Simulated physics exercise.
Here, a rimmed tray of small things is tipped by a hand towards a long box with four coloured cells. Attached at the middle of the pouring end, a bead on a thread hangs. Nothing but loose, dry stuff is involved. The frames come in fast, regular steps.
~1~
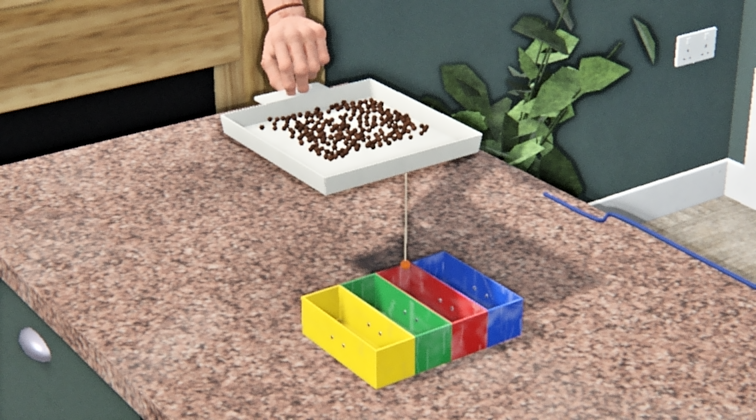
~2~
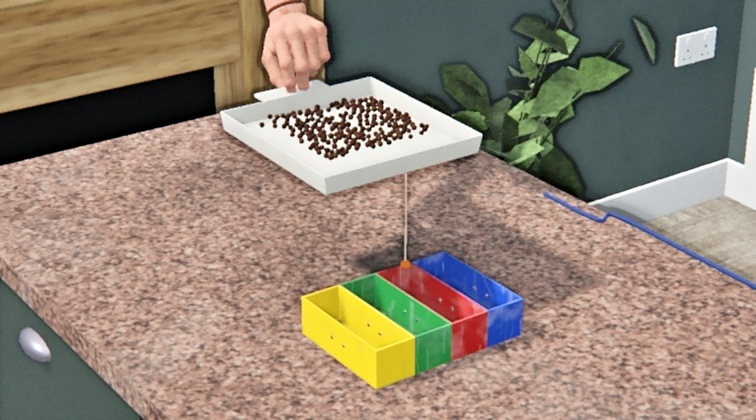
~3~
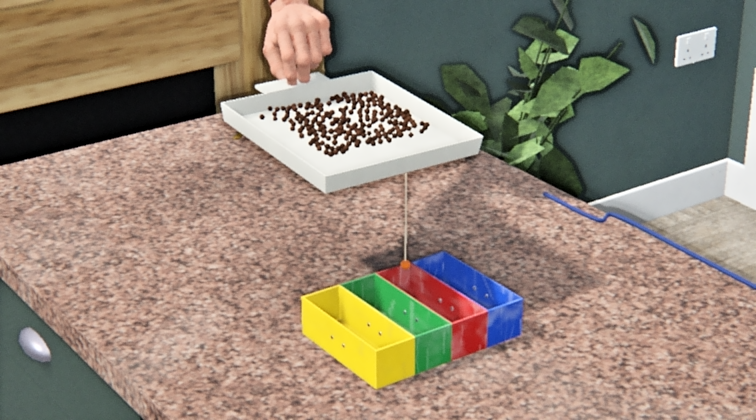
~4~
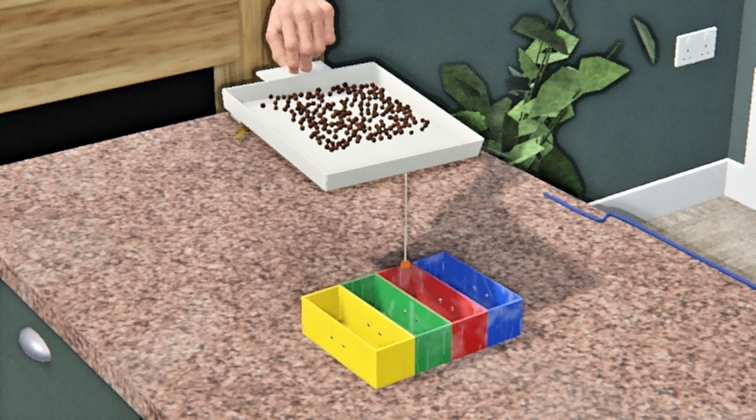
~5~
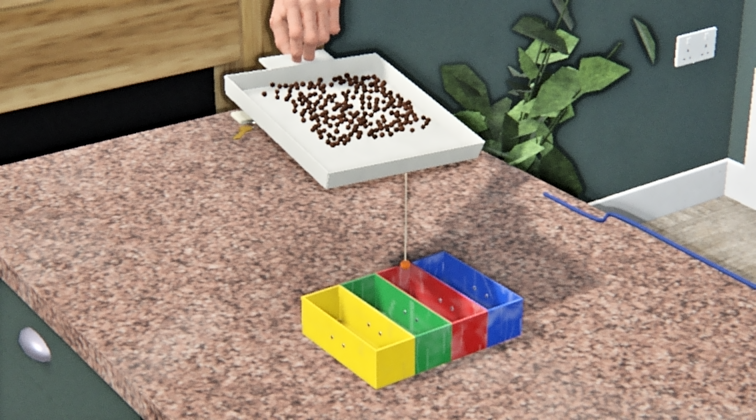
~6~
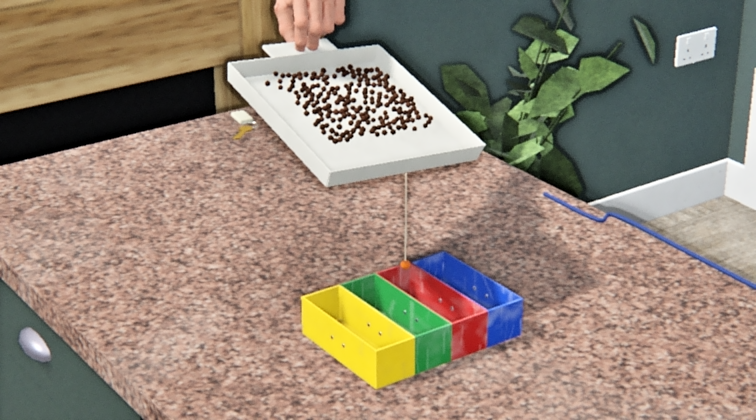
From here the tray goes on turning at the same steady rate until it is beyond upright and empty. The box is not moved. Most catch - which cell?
Cell: Blue.
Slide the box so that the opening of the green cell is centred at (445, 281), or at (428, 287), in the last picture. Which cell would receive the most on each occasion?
Try one: The red one; try two: The cell in blue.
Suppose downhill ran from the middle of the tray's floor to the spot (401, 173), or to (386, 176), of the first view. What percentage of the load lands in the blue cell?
About 30 and 10 percent.
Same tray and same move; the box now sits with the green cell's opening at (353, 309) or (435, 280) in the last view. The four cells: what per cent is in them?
About 10 in a hundred, then about 100 in a hundred.
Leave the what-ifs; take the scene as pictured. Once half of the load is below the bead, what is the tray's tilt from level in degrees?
Somewhere near 115°.
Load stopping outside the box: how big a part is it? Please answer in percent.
It comes to 60 per cent or so.
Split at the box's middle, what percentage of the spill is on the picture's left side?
Reading: Around 0 %.
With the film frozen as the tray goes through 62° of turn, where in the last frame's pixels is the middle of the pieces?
In the last view, the load is centred near (444, 150).
Soon after the last picture, tray tipped steeply; nearly all on the tray; a stray few falling or outside the box.
A little later, tray tipped past a quarter turn; most on the tray; a stray few in the blue cell; a small part falling or outside the box.
Later still, tray tipped past a quarter turn; about a third in the blue cell; a small part in the red cell; a stray few in the green cell; about two thirds falling or outside the box.
At rest, tray tipped past a quarter turn; about a third in the blue cell; a small part in the red cell; a stray few in the green cell; none in the yellow cell; about two thirds outside the box.
